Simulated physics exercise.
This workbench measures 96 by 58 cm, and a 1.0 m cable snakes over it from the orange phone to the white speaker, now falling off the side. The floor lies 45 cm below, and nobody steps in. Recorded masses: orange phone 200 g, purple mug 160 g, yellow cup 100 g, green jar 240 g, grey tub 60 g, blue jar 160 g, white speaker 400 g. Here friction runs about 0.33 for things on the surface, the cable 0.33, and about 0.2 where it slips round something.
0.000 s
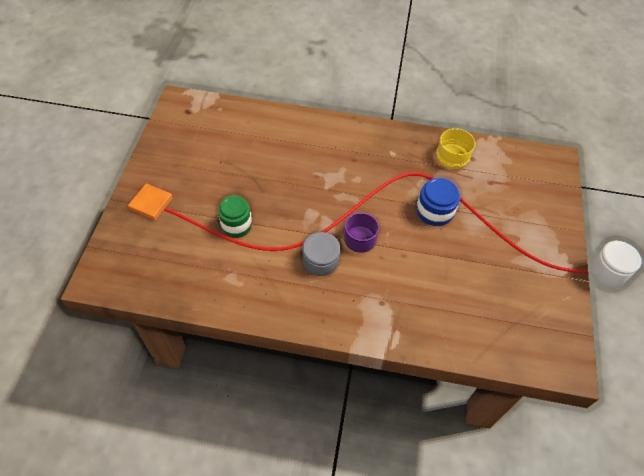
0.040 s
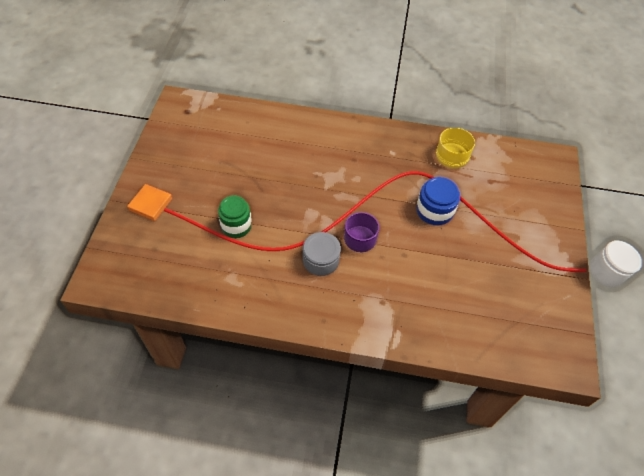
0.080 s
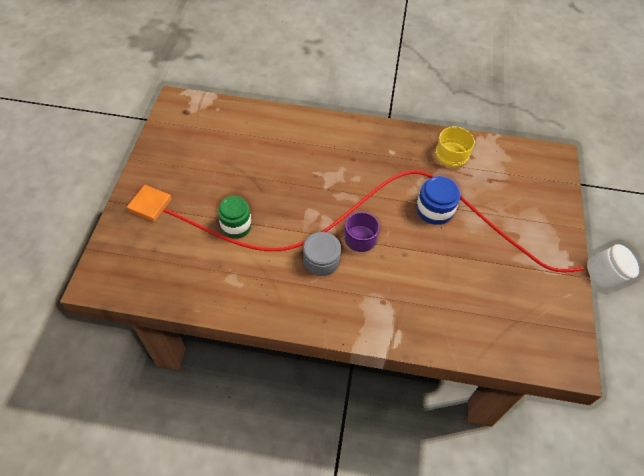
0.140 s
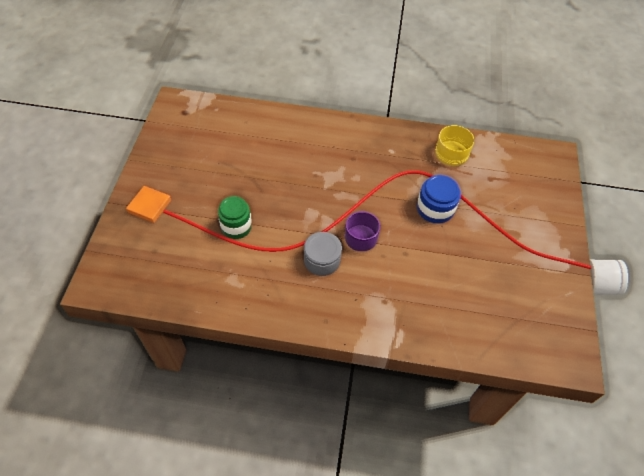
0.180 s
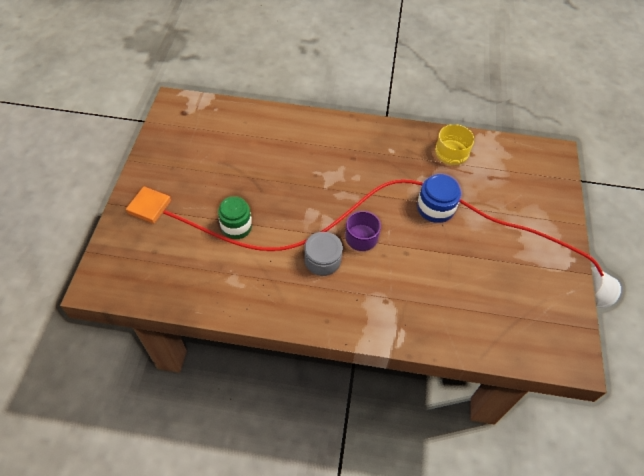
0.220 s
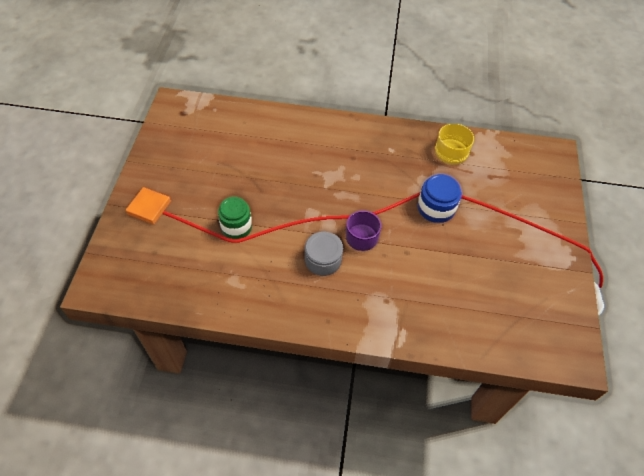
At the start, a red cable curves across a wooden workbench from an orange phone, past jars, a tub and cups, to a white speaker just off the right edge. The speaker tilts and drops lower beside the bench, then the cable's curves pull straighter while the other objects barely move.
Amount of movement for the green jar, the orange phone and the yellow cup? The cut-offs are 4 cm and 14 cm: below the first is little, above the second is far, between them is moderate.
The green jar moves moderately. The orange phone moves far. The yellow cup moves little.
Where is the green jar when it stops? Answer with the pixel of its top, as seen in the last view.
It comes to rest at about (249, 181).
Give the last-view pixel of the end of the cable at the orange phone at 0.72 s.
Near (331, 236).
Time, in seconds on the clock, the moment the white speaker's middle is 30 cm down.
Answer: 0.38 s on the clock.
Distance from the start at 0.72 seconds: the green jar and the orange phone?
Measured: Green jar at 6 cm, orange phone at 35 cm.
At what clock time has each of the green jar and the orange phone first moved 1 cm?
About: Green jar 0.28 s, orange phone 0.26 s.
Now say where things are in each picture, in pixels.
The first picture shows green jar (233, 205); orange phone (150, 199); yellow cup (458, 141); cable runs through (537, 260) (379, 189) (212, 231).
The second picture shows white speaker (622, 256); cable runs through (536, 259) (379, 188) (212, 232).
The third picture shows white speaker (613, 267); cable runs through (535, 260) (379, 188) (212, 232).
The fourth picture shows white speaker (605, 277); cable runs through (540, 255) (379, 187) (212, 233).
The fifth picture shows white speaker (597, 288); cable runs through (567, 246) (381, 187) (212, 233).
The sixth picture shows green jar (233, 207); orange phone (147, 203); yellow cup (457, 136); cable runs through (591, 256) (502, 212) (407, 200) (308, 220).
By 0.5 s, the cable's tail end at (250, 226); orange phone 18 cm off its start, green jar 6 cm off its start, blue jar 17 cm off its start.
By 0.7 s, the cable's tail end at (331, 236); orange phone 37 cm off its start, green jar 7 cm off its start, blue jar 20 cm off its start.
By 1.0 s, the cable's tail end at (331, 236); orange phone 37 cm off its start at (328, 247), green jar 7 cm off its start at (249, 181), blue jar 20 cm off its start at (468, 275).
By 1.2 s, the cable's tail end at (331, 236); orange phone 37 cm off its start, green jar 7 cm off its start, blue jar 20 cm off its start.
By 2.4 s, the cable's tail end at (331, 236); orange phone 37 cm off its start at (328, 247), green jar 7 cm off its start at (249, 181), yellow cup 0 cm off its start at (457, 136), blue jar 20 cm off its start at (468, 275).
